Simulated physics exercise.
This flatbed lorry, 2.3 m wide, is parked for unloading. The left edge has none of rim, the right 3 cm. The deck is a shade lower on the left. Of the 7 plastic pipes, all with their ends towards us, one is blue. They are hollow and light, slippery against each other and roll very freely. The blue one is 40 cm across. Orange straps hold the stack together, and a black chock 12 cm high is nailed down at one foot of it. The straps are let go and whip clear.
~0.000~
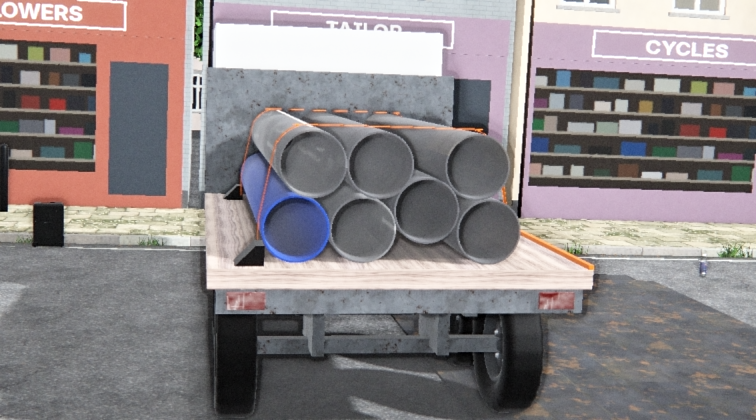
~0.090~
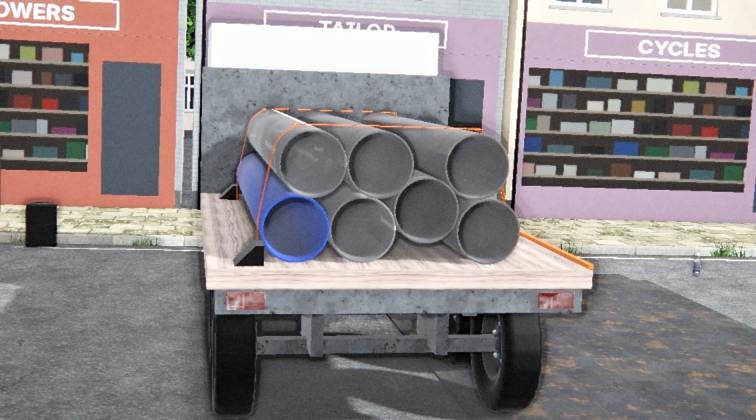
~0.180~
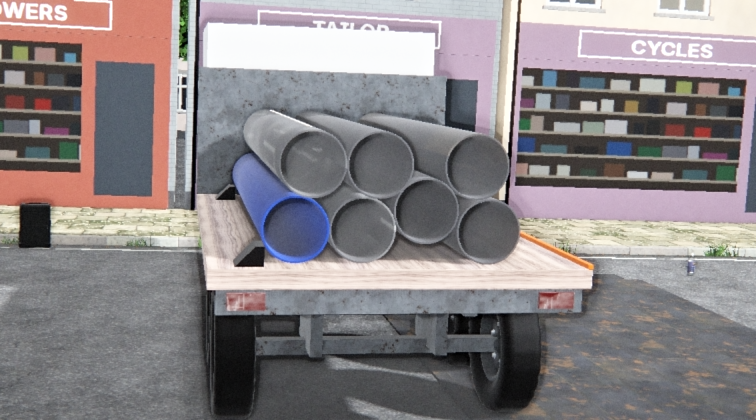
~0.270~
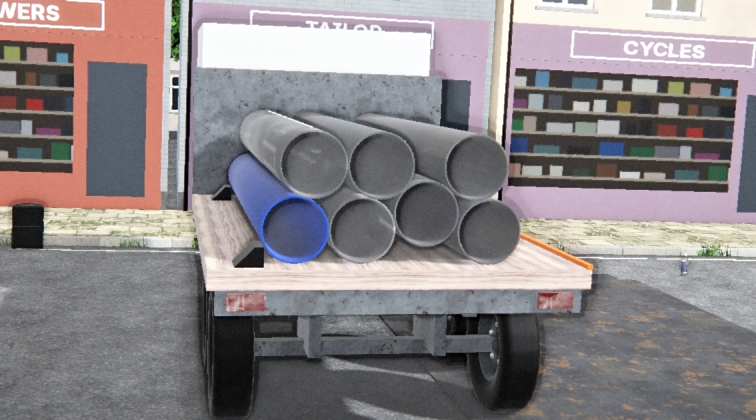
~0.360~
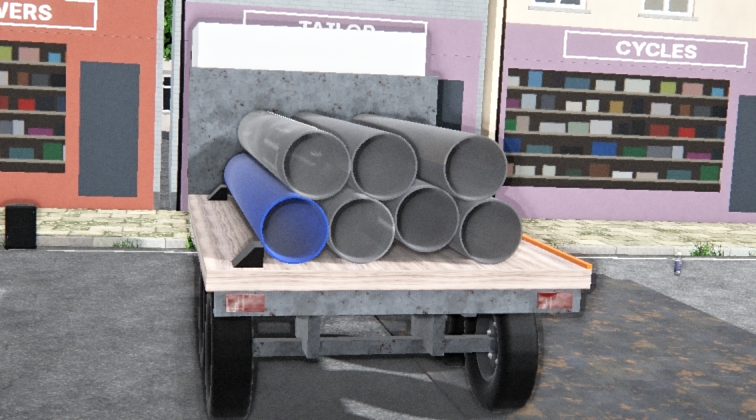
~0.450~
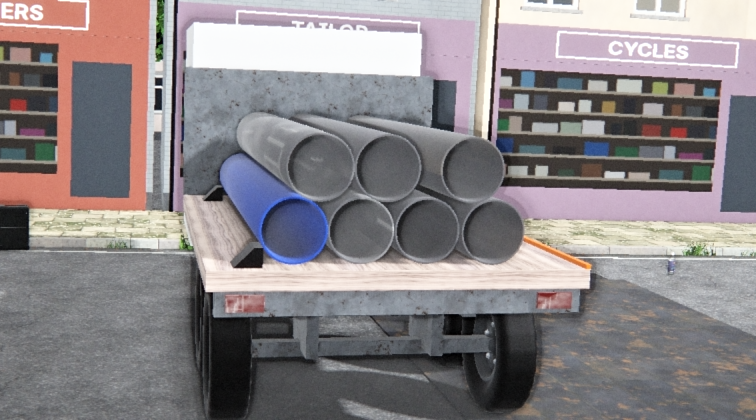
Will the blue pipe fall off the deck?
Blue stays aboard.
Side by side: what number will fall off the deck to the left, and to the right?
On the left 0, on the right 0.
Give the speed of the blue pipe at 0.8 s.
Roughly 0.0 m/s.
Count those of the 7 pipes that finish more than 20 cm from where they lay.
2 of them.
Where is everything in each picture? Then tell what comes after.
Blue at (296, 230); straps tight; chock at (259, 255); the deck is a shade lower on the left; 3 of the 7 lie on the deck itself, in the first picture.
Blue at (296, 230); straps on, in the second picture.
Blue at (296, 230); no straps, in the third picture.
Blue at (295, 231); straps gone, in the fourth picture.
Blue at (295, 231); straps gone, in the fifth picture.
Blue at (294, 231); no straps; chock at (257, 257), in the sixth picture.
After 0.8 s, blue is on the deck, 50 cm from the left edge; 0 of 7 are off.
At rest (2.8 s), blue is on the deck, 50 cm from the left edge; 0 of 7 are off.
